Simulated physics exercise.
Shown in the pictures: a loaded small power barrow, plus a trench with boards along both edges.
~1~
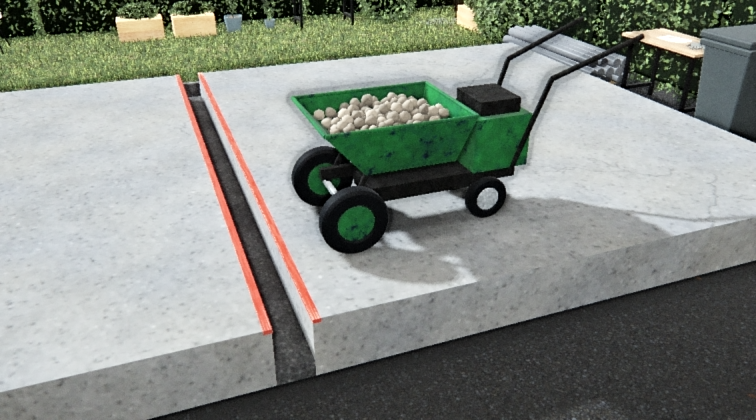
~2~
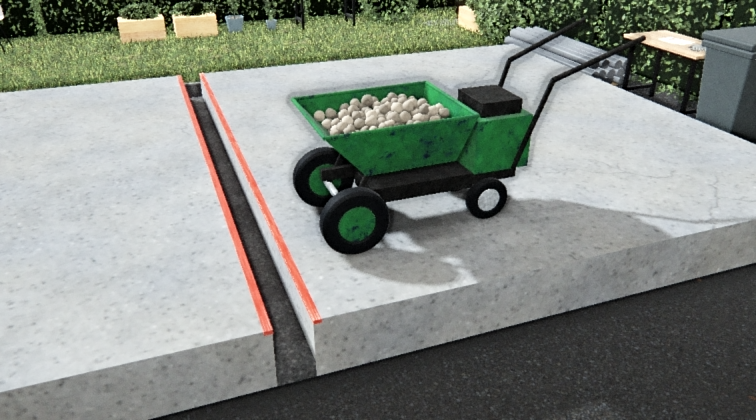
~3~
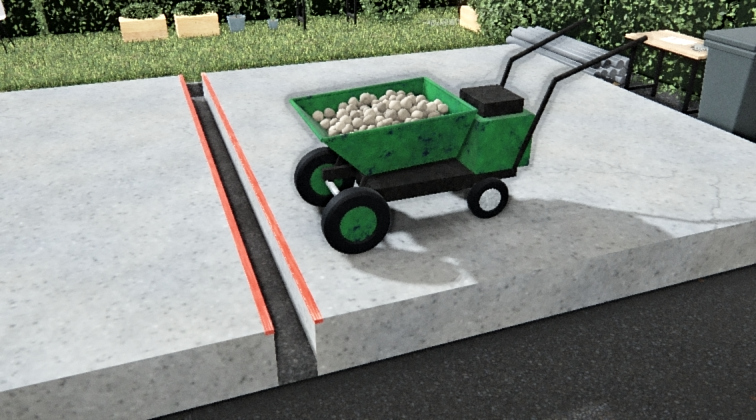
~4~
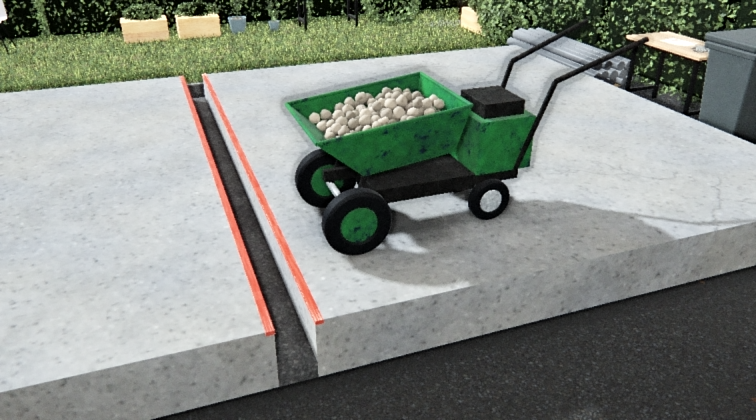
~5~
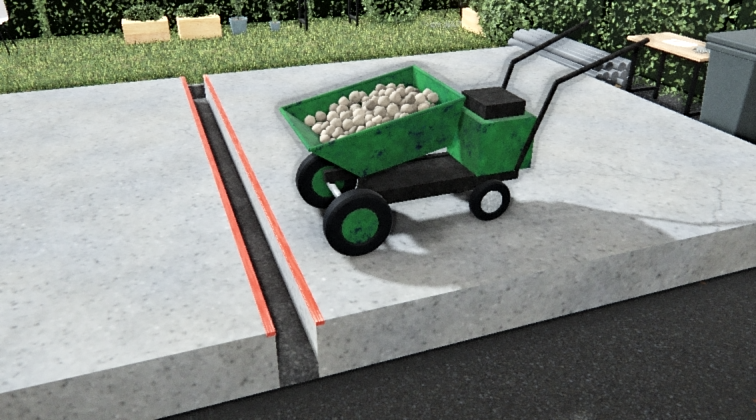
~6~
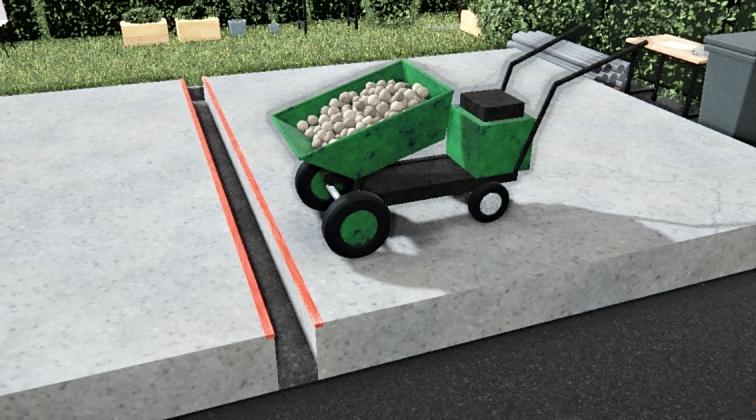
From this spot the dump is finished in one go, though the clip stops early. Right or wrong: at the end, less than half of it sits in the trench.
Right.
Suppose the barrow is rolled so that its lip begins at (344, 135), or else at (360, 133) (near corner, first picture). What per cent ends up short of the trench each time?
I'd put it at around 0 percent the first time and 0 percent the second.
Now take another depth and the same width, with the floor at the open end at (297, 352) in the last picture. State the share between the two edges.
I'd guess close to 20 percent.
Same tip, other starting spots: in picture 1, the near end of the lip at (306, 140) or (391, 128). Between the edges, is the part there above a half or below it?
Lab note - position 1: A minority share; position 2: A majority share.
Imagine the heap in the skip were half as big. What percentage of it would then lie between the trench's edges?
Near 10 per cent, give or take.
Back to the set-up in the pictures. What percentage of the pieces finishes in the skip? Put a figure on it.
Share in the skip: Around 0 %.
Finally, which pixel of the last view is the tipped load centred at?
I'd place the middle at about (205, 250).
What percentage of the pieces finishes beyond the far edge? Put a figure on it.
Share of load: Near 80 %.
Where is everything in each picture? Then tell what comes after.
In the first picture, lip of the skip near (325, 137), level; top of the load near (390, 117), river pebbles; first edge of the trench near (301, 286); far edge near (256, 296), the trench under half as wide as the skip, and about as deep as wide.
In the second picture, lip of the skip near (325, 139), level; top of the load near (397, 108).
In the third picture, lip of the skip near (323, 140), tipped barely; top of the load near (403, 114).
In the fourth picture, lip of the skip near (317, 145), tipped a little; top of the load near (399, 112).
In the fifth picture, lip of the skip near (310, 150), tipped a little; top of the load near (405, 104).
In the sixth picture, lip of the skip near (301, 159), tipped clearly; top of the load near (395, 101); first edge of the trench near (304, 291); far edge near (258, 300).
Shortly afterwards, skip tipped steeply; the whole lot in the skip.
Next, skip tipped right over; the bulk in the skip; only a few in or heaped over the trench; near a quarter beyond it; a little falling.
Some moments later, skip tipped right over; a little in the skip; a little in or heaped over the trench; the bulk beyond it.
In the end, skip tipped right over; only a few in the skip; near a quarter in or heaped over the trench; the bulk beyond it.
